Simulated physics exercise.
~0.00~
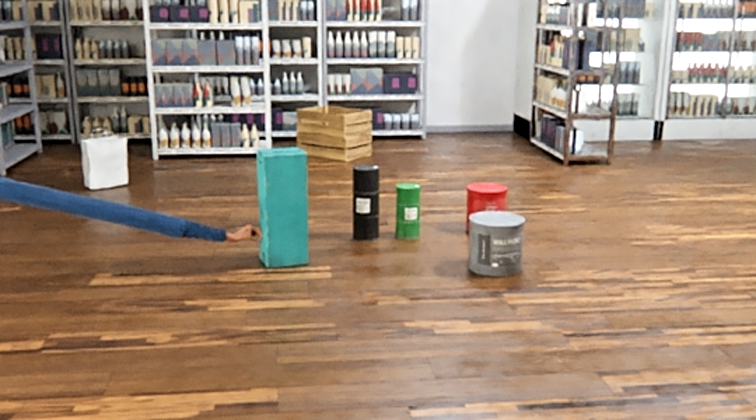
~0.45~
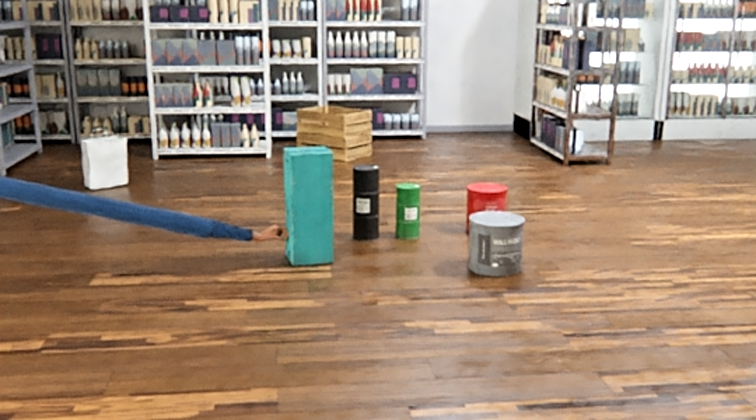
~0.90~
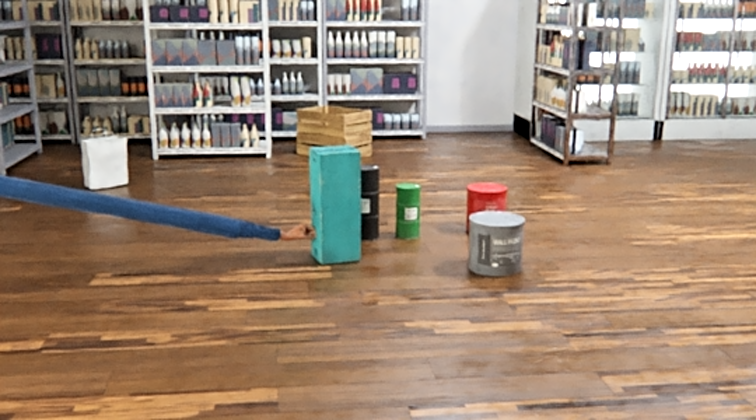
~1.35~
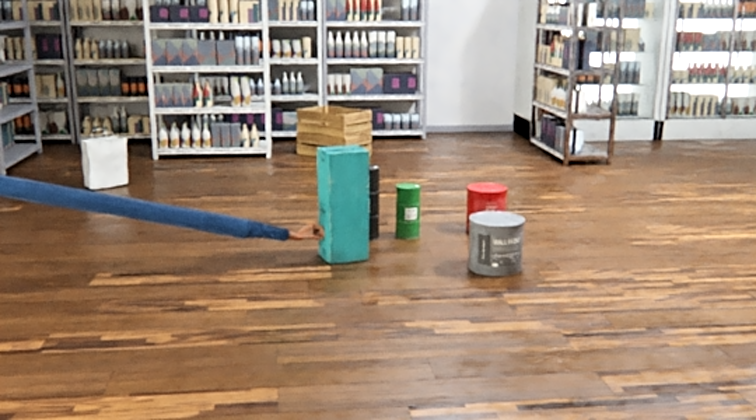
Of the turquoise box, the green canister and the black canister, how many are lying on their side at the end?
None of them are lying on their side. The turquoise box has slid to the right but still stands, and both canisters are upright too.
At the start, a tall turquoise box stands on a wooden floor in front of shelves of bottles, with a blue-sleeved arm reaching in from the left and a fingertip close to its side. Black and green canisters, a red pail and a grey pail stand to the right. The hand moves right and the box slides along with it, staying upright. It continues across the floor until it partly hides the black canister from view. The box then shifts slightly farther right and ends still standing, with the hand beside it and the other containers upright.
